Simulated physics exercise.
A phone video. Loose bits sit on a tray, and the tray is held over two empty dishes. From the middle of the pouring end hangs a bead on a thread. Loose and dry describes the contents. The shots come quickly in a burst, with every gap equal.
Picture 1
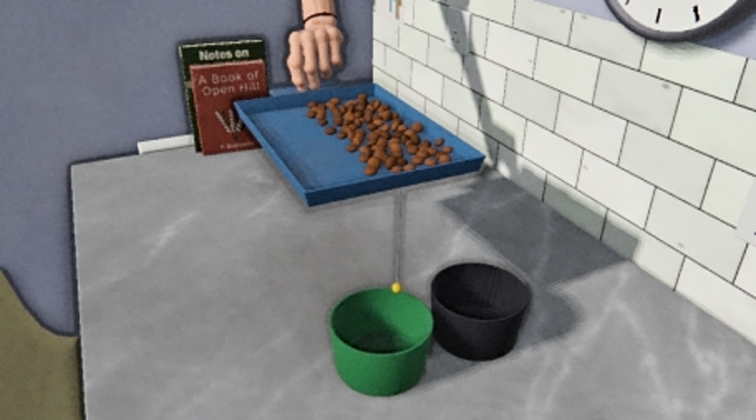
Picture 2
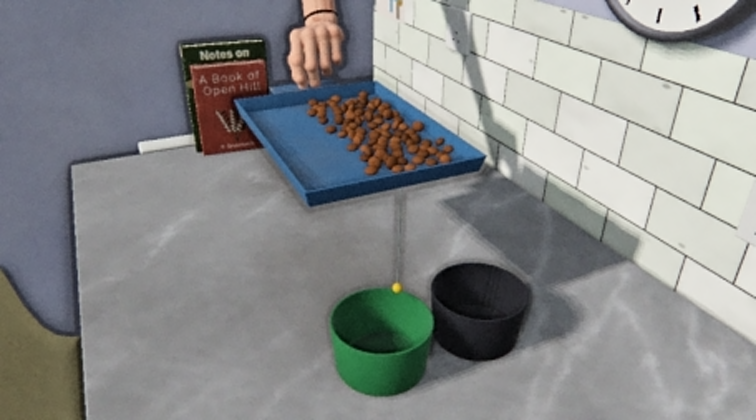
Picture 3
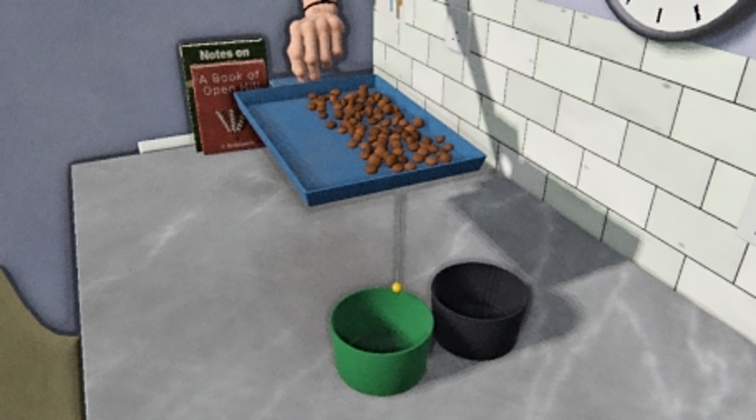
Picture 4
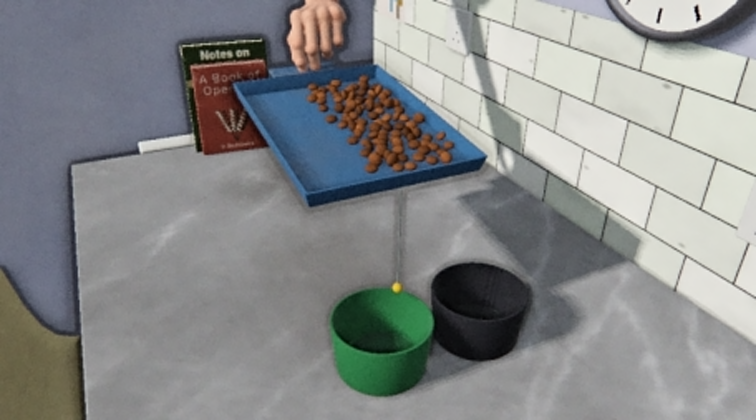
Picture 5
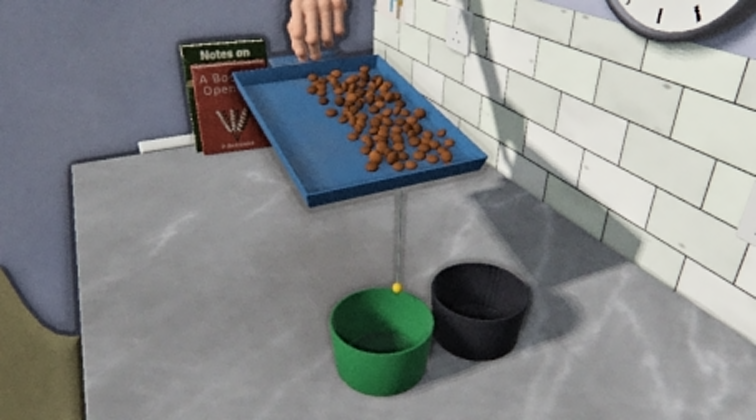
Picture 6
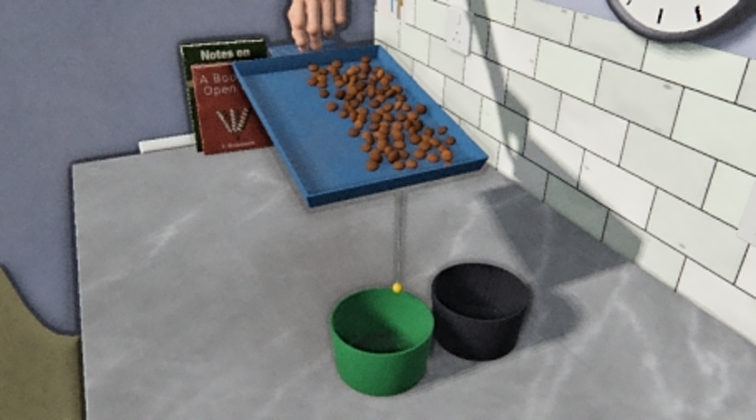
On a marble counter, a hand slowly raises the back of a blue tray of kibble.
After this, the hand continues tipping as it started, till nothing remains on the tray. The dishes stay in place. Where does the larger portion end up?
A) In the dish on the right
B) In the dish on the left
B.
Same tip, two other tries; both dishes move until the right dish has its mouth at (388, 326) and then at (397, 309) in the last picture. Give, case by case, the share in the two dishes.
Try 1: Some 50 %; try 2: Some 40 %.
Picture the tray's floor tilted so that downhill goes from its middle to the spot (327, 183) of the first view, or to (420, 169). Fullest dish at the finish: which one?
The leftmost dish, then the rightmost dish.
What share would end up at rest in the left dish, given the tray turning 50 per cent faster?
I'd say 40 percent or thereabouts.
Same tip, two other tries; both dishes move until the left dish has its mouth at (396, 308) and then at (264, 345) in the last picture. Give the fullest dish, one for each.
Place 1 - the dish at left; place 2 - the dish at right.
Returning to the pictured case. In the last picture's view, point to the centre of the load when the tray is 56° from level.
Somewhere around pixel (411, 159) in the last picture.
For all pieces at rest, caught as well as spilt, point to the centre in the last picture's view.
Somewhere around (412, 362) in the final view.
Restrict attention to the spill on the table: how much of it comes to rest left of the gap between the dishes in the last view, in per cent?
Estimate: Roughly 40 %.
Soon, tray tipped steeply; nearly all on the tray; a stray few in the air.
A while on, tray tipped right over; about half on the tray; a stray few in the left dish; a small part in the right dish; a small part outside both; about a third in the air.
Towards the end, tray tipped past a quarter turn; about a third in the left dish; about a quarter in the right dish; about a third outside both.
Finally, tray tipped past a quarter turn; about a third in the left dish; about a quarter in the right dish; about a third outside both.
